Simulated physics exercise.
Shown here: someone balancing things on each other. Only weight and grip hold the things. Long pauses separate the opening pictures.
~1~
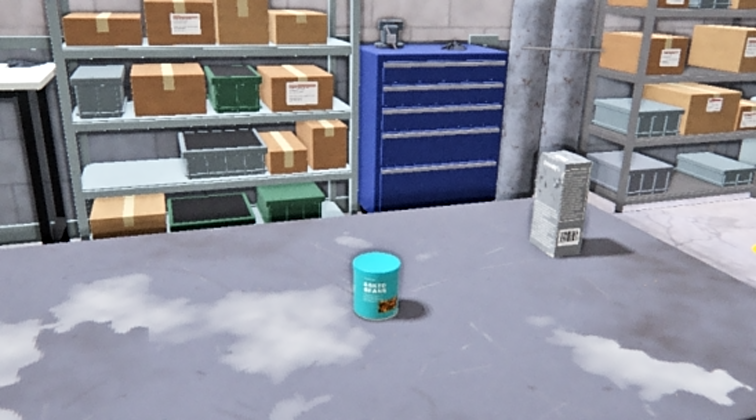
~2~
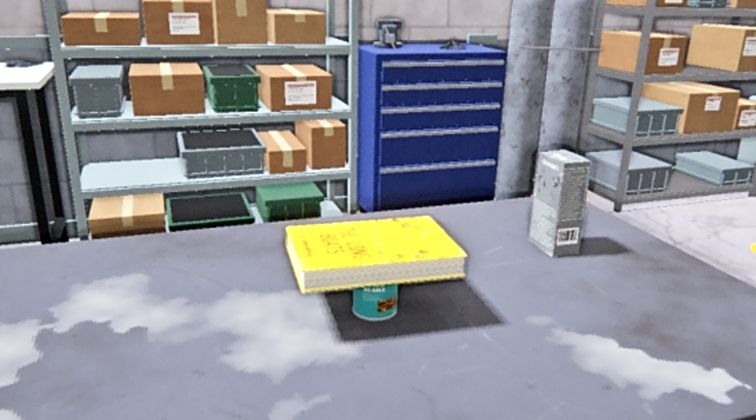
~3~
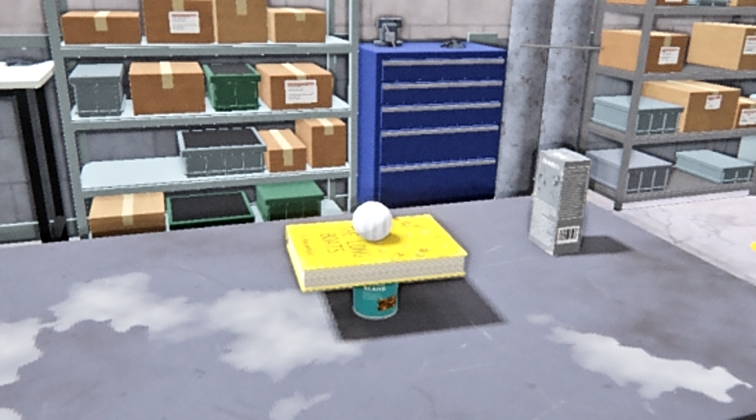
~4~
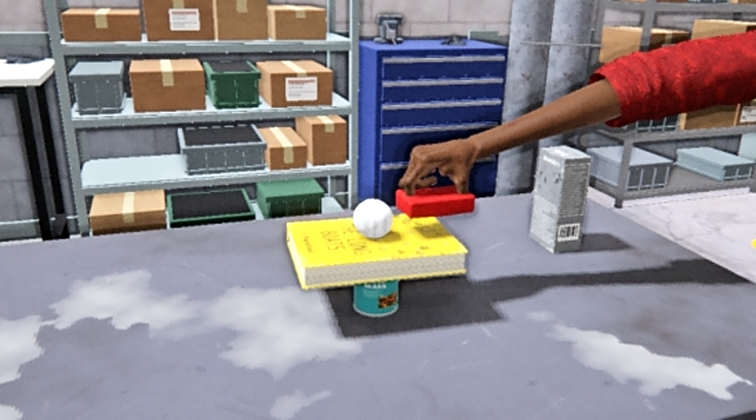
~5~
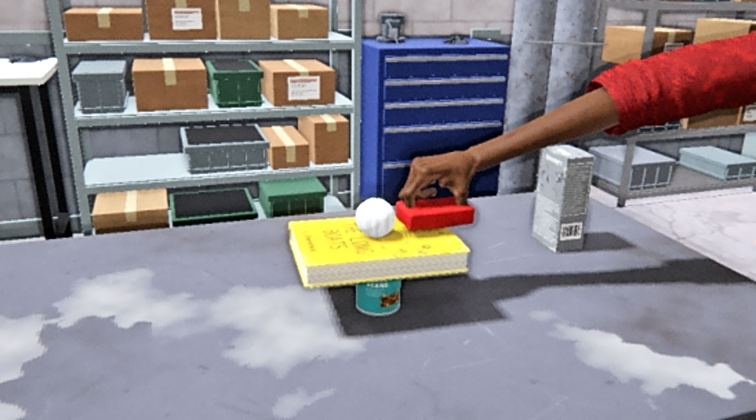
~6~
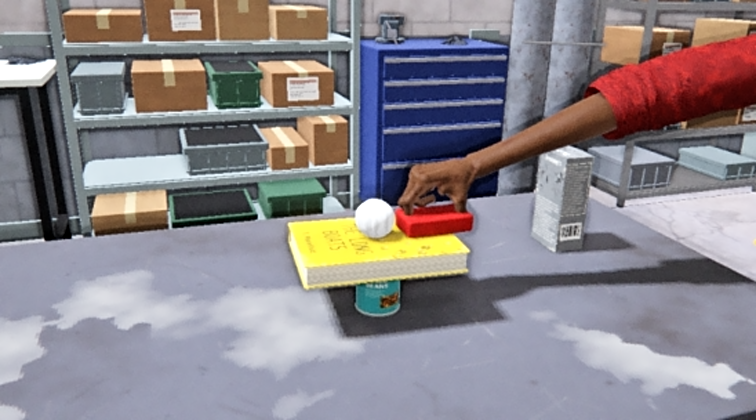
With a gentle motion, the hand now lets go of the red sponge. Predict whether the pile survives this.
Watch - nothing tips or drops.
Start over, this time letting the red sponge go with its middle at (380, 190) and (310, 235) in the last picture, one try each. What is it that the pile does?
The pile collapses the first time and remains standing the second time.
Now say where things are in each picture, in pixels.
In the first picture, the last thing is not in view yet.
In the second picture, the last thing is not in view yet; grey carton (559, 203).
In the third picture, the last thing is not in view yet; yellow book (372, 249).
In the fourth picture, coming down; red sponge (436, 202); grey carton (560, 199).
In the fifth picture, coming down; red sponge (435, 213); yellow book (375, 246).
In the sixth picture, in place under the hand; red sponge (434, 221); grey carton (561, 198).
Then, 0.60 s past the last view, nothing moves.
Then, 1.50 s past the last view, red sponge resting near (434, 221).
Finally, all 5 still in place. Final places as the last picture's camera would see them, red sponge near (434, 221). The pile stays up.
